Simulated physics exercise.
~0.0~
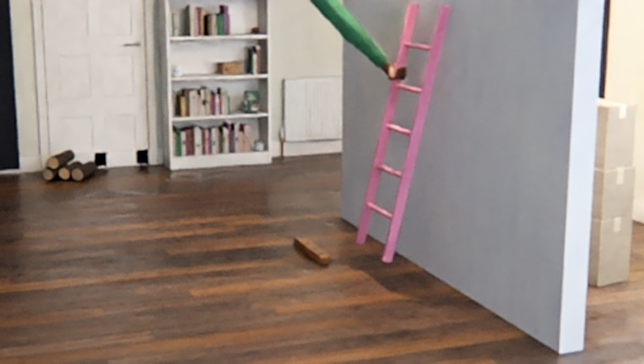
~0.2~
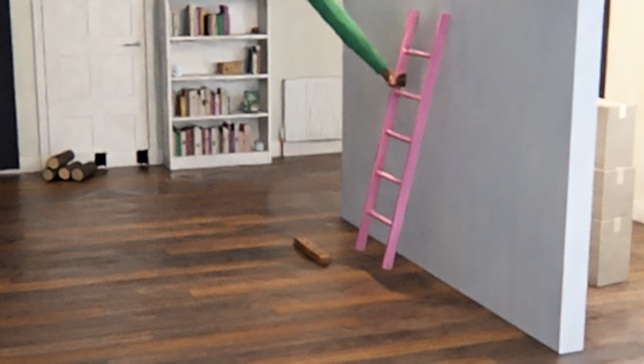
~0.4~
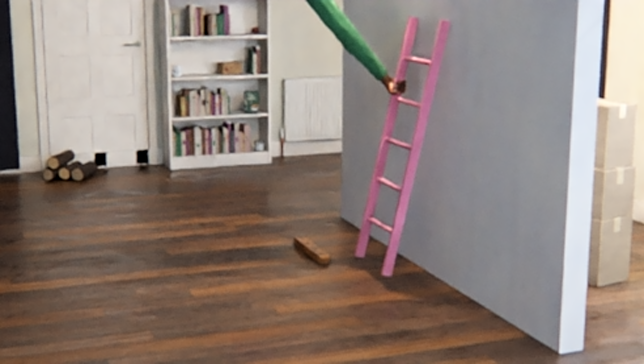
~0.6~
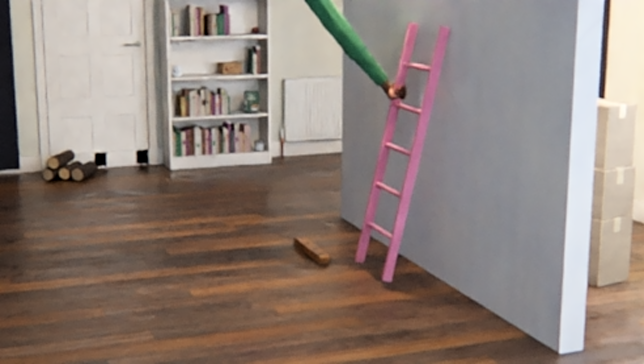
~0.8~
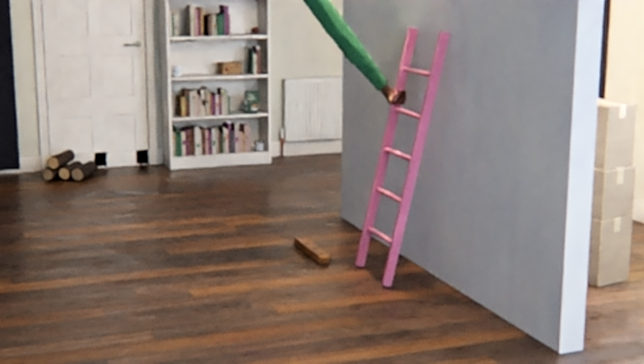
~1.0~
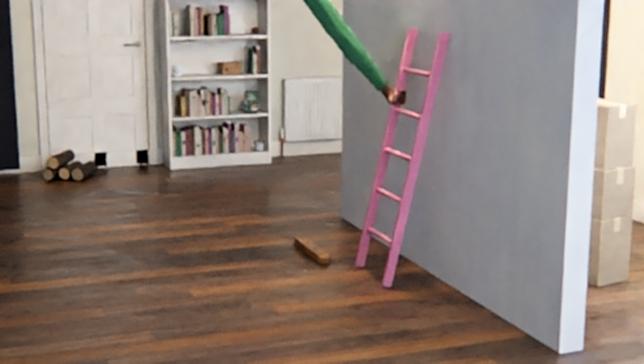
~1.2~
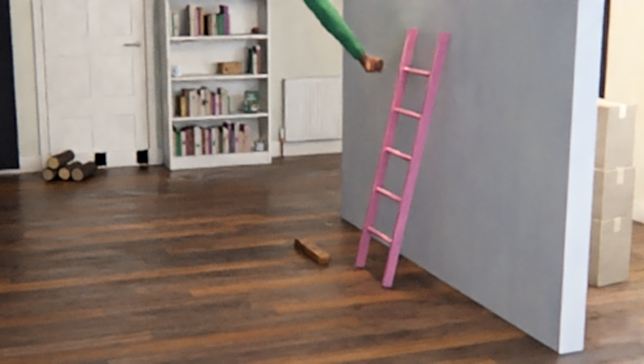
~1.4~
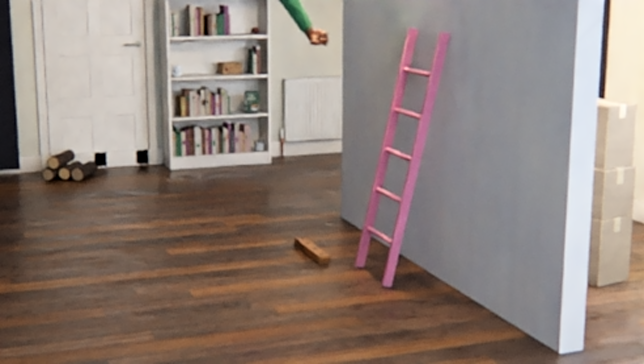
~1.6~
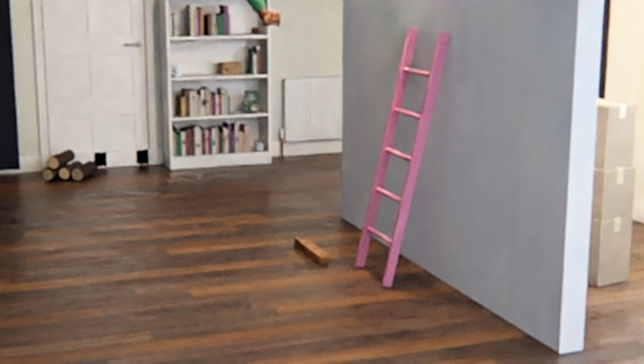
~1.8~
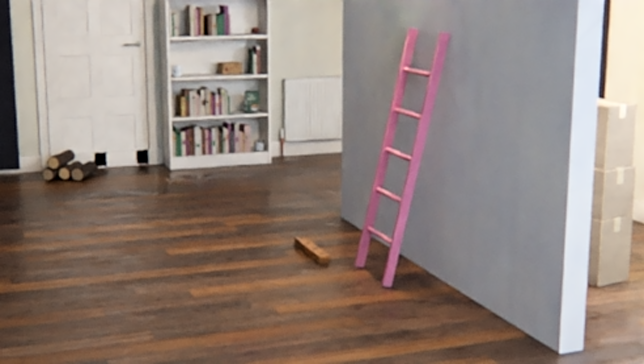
A pink ladder, held by a hand in a green sleeve, was lowered a little against a grey wall, near a strip of wood on the floor. The hand then let go and drew away out of view, and the ladder stayed leaning there.
